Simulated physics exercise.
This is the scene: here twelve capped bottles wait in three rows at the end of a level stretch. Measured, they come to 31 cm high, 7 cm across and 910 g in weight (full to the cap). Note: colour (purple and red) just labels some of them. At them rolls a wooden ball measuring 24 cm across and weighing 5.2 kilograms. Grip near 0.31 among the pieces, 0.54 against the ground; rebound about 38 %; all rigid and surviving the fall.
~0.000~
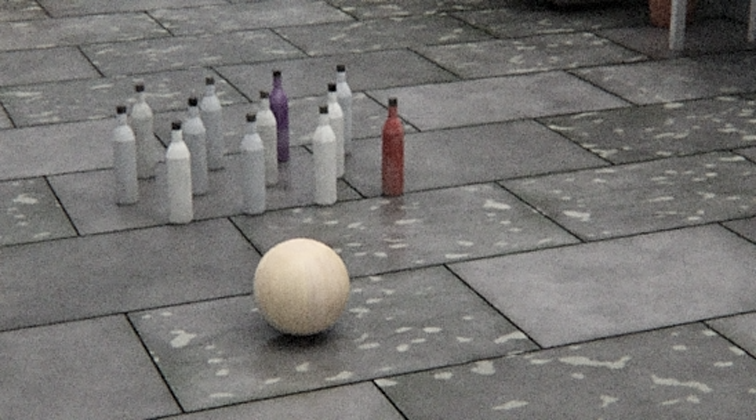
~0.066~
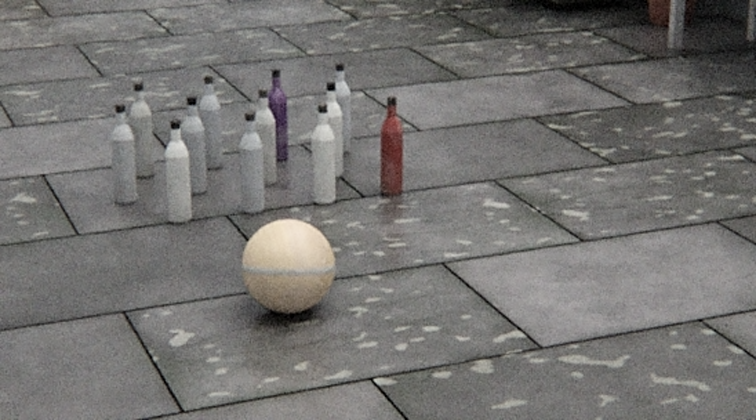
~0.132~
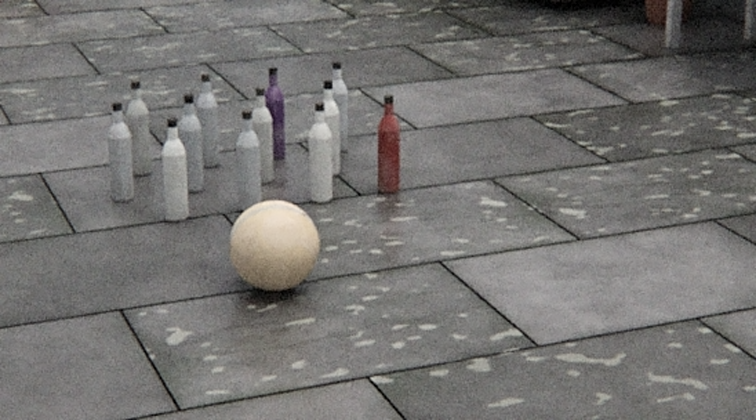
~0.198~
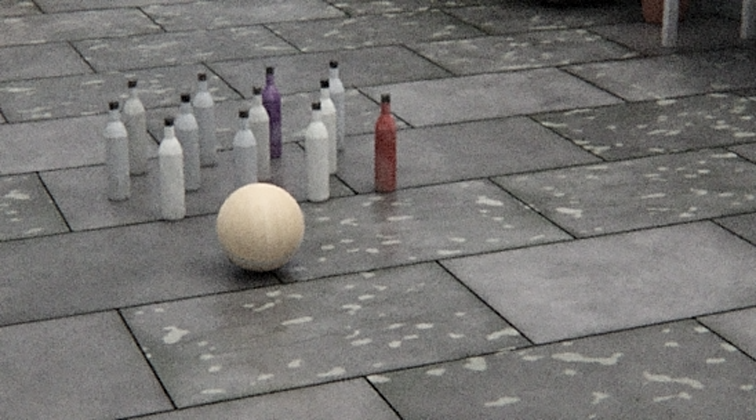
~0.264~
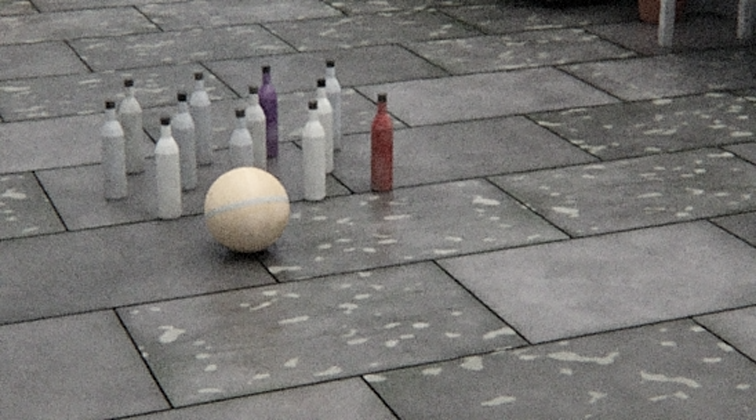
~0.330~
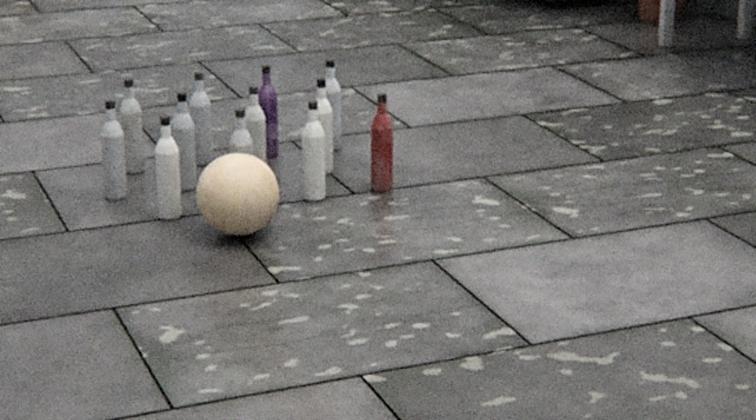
The video shows a pale ball rolling away from the viewer and slightly left across grey paving slabs, steadily closing the gap to a group of upright capped bottles, mostly whitish with one purple and one red, which stay still.
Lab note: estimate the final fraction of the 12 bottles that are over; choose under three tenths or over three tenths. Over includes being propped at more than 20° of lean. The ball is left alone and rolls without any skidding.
Estimate: Over three tenths.
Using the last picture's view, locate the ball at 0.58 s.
Pixel position: Around (206, 155).
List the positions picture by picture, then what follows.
In the first picture (we follow the side turned to the camera; the camera pans a little), ball (301, 287) 90 cm before the front row; red bottle (399, 148); purple bottle (284, 118); no piece has moved.
Ball (288, 266) 76 cm before the front row; red bottle (398, 147), in the second picture.
Ball (274, 246) 63 cm before the front row; purple bottle (280, 115), in the third picture.
Ball (260, 227) 49 cm before the front row; purple bottle (277, 114), in the fourth picture.
Ball (247, 210) 35 cm before the front row; purple bottle (273, 113), in the fifth picture.
Ball (238, 195) 22 cm before the front row; purple bottle (273, 113); red bottle (389, 144); no piece has moved, in the sixth picture.
Around 0.58 s, ball still moving; 2 of the 12 bottles over.
Around 0.88 s, ball still moving; 6 of the 12 bottles over; purple bottle lying flat.
Finally (1.5 s), ball rolling away; 6 of the 12 bottles over; purple bottle lying flat; red bottle unmoved. That is 50 per cent. Seen by the last camera, middles, purple bottle near (267, 128), red bottle near (382, 142).
